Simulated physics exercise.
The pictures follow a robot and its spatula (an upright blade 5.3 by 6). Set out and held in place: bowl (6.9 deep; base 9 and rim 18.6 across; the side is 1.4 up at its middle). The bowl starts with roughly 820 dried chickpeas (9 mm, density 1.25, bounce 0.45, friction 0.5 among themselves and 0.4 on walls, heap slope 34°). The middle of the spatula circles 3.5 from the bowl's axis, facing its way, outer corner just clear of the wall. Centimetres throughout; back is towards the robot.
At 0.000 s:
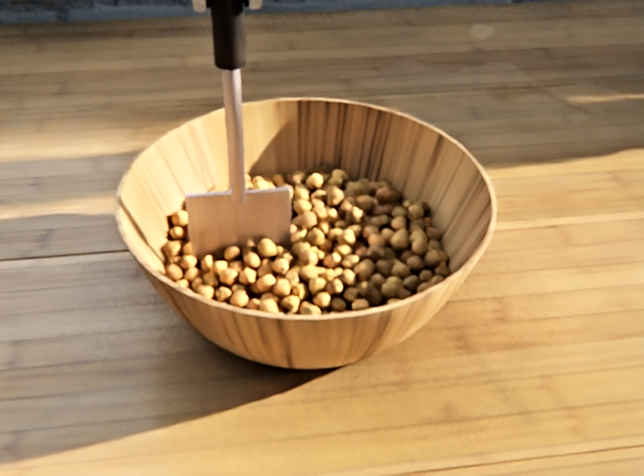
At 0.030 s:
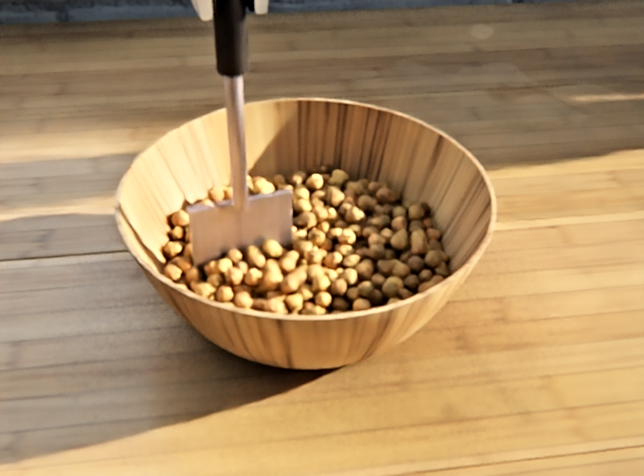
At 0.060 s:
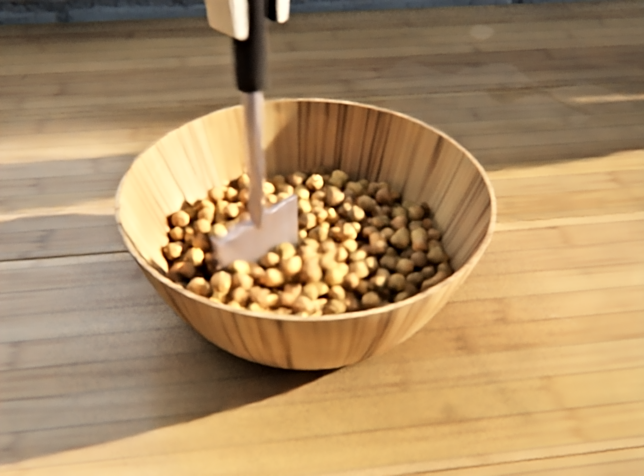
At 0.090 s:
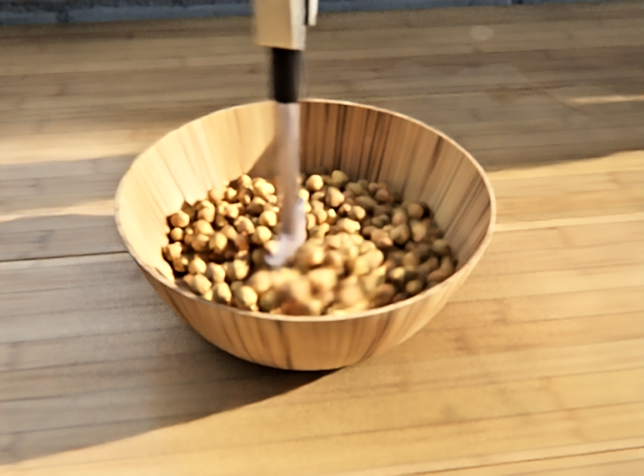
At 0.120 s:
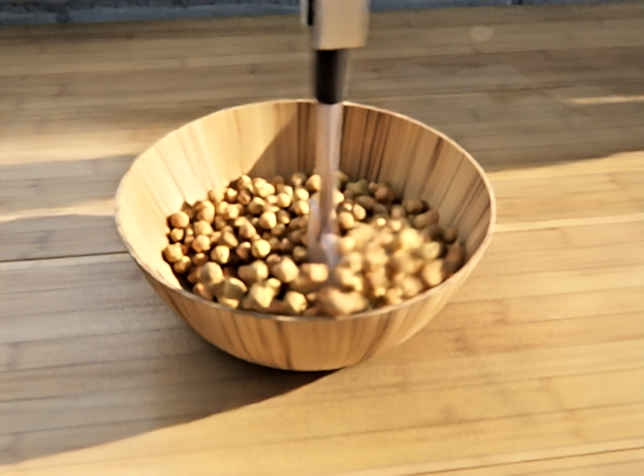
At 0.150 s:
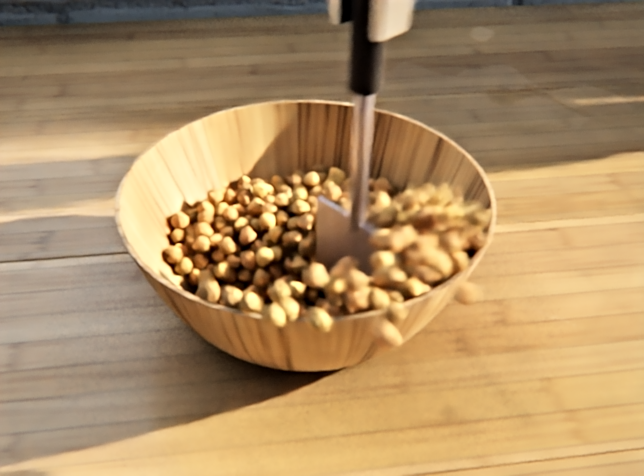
A wooden bowl of chickpeas on a sunlit wood surface, a robot's metal spatula sweeping left to right, pushing chickpeas up the right side.
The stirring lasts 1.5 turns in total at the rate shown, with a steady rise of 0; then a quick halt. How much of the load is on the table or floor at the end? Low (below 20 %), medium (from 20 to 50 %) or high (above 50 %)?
On the table or floor the share is medium, from 20 to 50 %.
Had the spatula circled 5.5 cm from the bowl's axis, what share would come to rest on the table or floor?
Then about 5 per cent.
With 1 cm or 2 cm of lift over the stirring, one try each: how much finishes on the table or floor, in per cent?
Some 30 and 25 per cent.
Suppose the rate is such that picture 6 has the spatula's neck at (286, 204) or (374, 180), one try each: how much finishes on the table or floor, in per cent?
Some 5 and 40 per cent.
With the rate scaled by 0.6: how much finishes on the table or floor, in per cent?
Some 5 per cent.
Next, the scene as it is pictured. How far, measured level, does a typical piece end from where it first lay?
Some 11 cm.
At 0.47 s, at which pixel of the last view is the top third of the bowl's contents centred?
Near (319, 297).
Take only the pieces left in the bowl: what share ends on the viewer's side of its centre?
Some 40 per cent.
By 0.31 s, 284° round, highest piece 11 above the table; 691 in the bowl, 36 on the table or floor, 98 in flight or on the tool.
By 0.47 s, 82° round, highest piece 10 above the table; 589 in the bowl, 180 on the table or floor, 56 in flight or on the tool.
By 0.76 s, 180° round, highest piece 6 above the table; 533 in the bowl, 292 on the table or floor.
By 1.46 s, 180° round, highest piece 6 above the table; 533 in the bowl, 292 on the table or floor.
Final count, 533 in the bowl, 292 on the table or floor. That is 35 % on the table or floor.
